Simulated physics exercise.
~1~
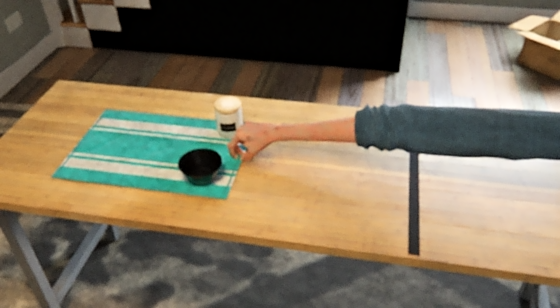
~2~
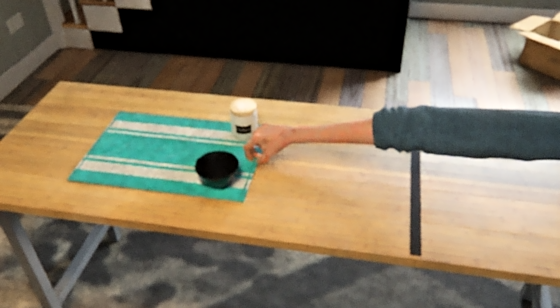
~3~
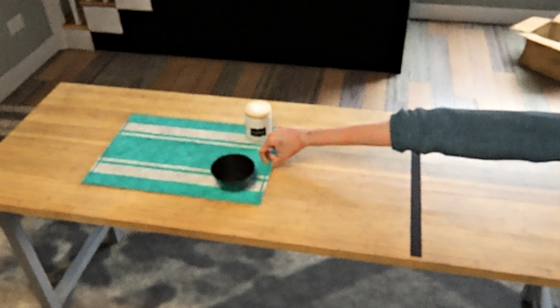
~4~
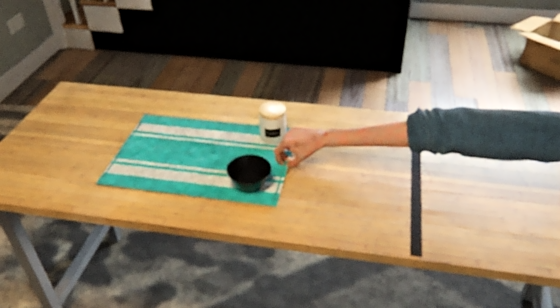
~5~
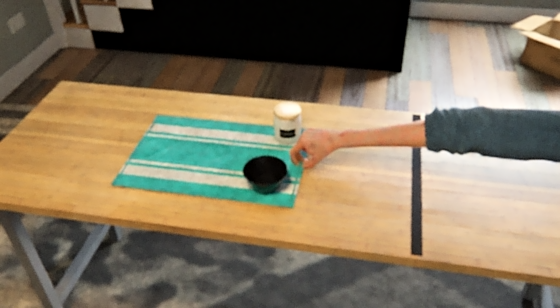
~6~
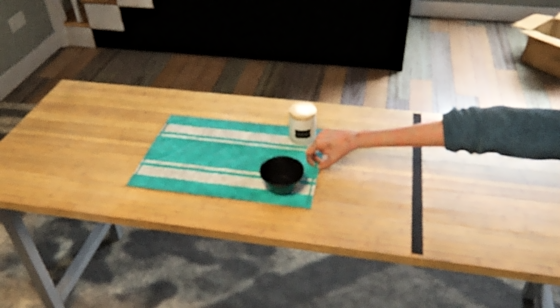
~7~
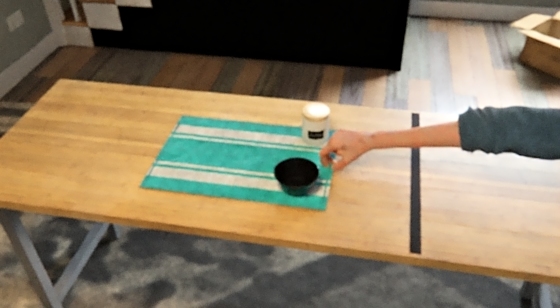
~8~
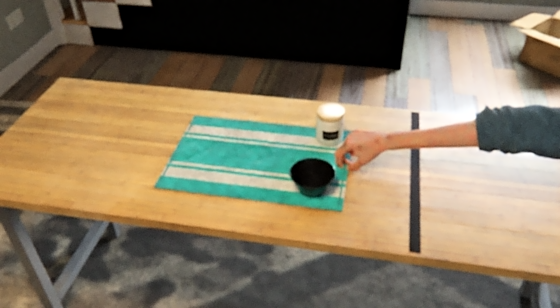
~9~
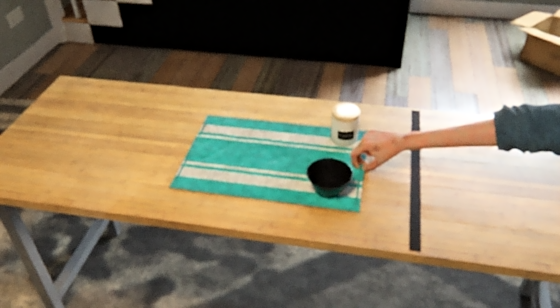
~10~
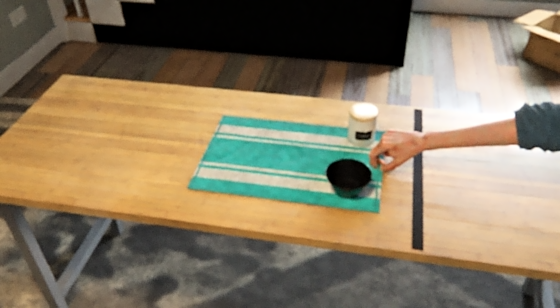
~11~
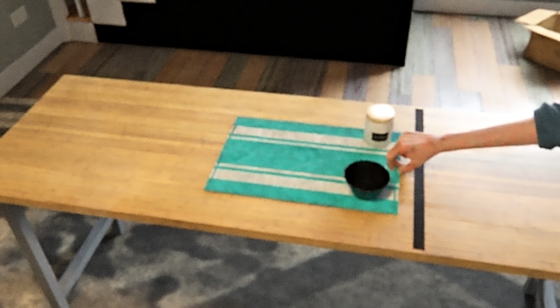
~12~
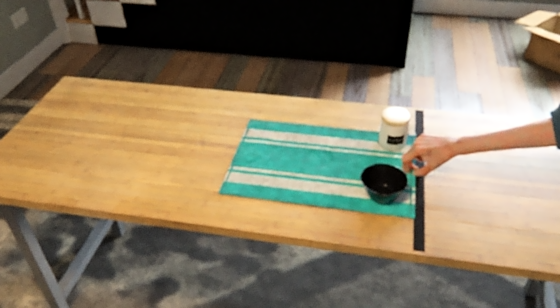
A hand slowly pulled a turquoise striped table runner to the right across a wooden table, carrying a white jar and a black bowl along, until its edge reached a dark strip of tape with both still sitting on the cloth.
